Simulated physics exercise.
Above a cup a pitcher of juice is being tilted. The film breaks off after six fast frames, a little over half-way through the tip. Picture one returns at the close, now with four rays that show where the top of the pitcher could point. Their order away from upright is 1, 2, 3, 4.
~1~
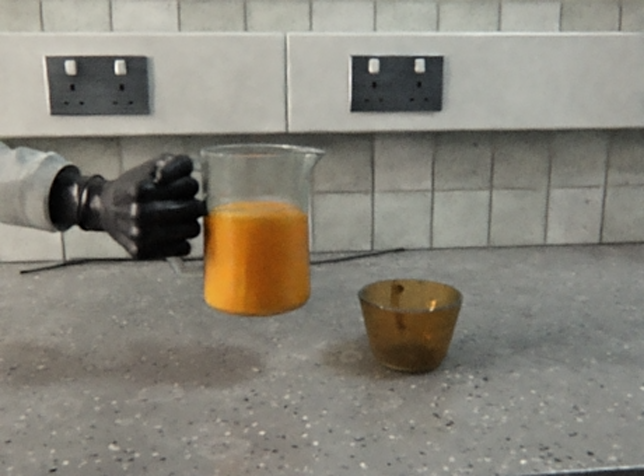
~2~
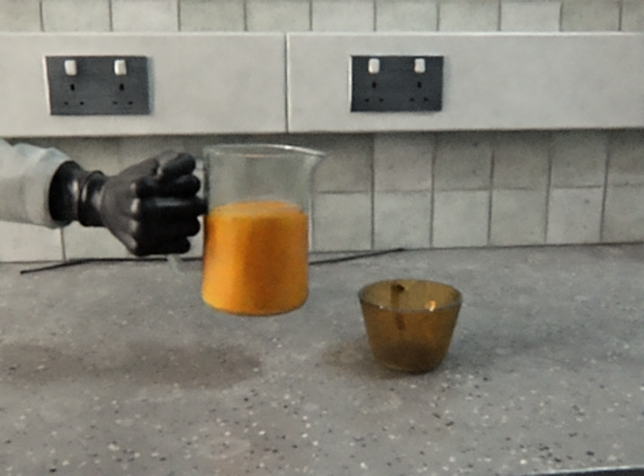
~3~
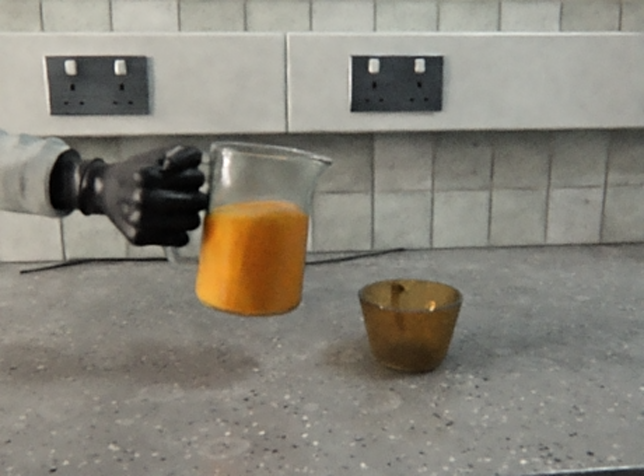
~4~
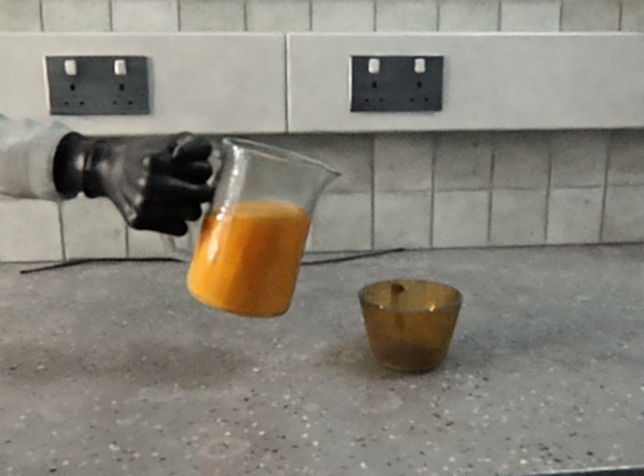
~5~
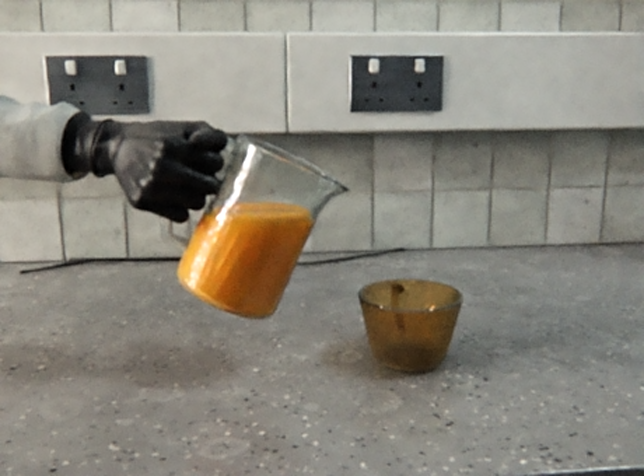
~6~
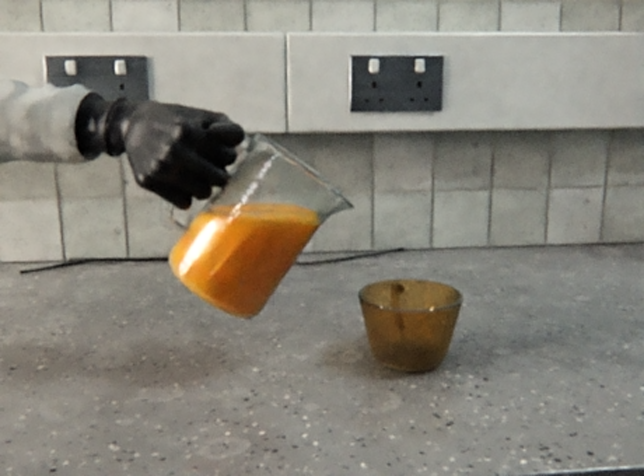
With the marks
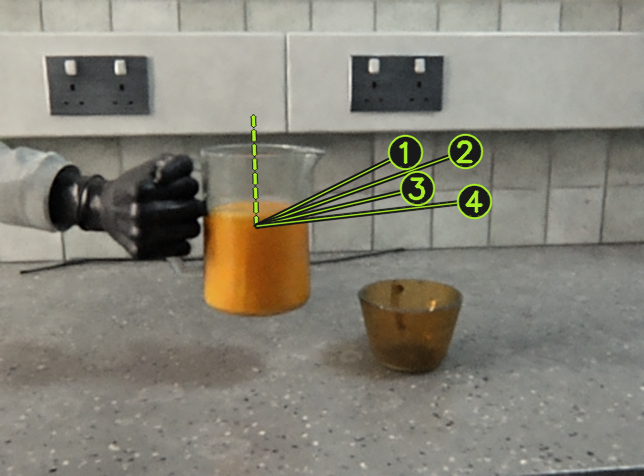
A black-gloved hand holds a clear glass pitcher of orange juice upright, above and to the left of a small amber cup on a speckled grey counter. The hand then rises and tilts the pitcher steadily to the right, its lip lowering while the juice stays inside.
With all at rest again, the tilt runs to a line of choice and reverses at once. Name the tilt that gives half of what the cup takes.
2 is best.
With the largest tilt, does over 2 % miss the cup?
Yes.
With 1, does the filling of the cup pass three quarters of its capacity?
No, it does not.
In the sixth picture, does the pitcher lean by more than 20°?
Yes, it does.
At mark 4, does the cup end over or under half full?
Over half.
On the marked copy, 1 at (390, 159); 2 at (449, 156); 3 at (400, 192); 4 at (457, 202).
With 1, the cup ends with about 33 % of what it can hold.
With 2, the cup ends with about 53 % of what it can hold.
With 3, the cup ends with about 73 % of what it can hold; 5 % of the juice is spilt.
With 4, the cup ends with about 74 % of what it can hold; 17 % of the juice is spilt.
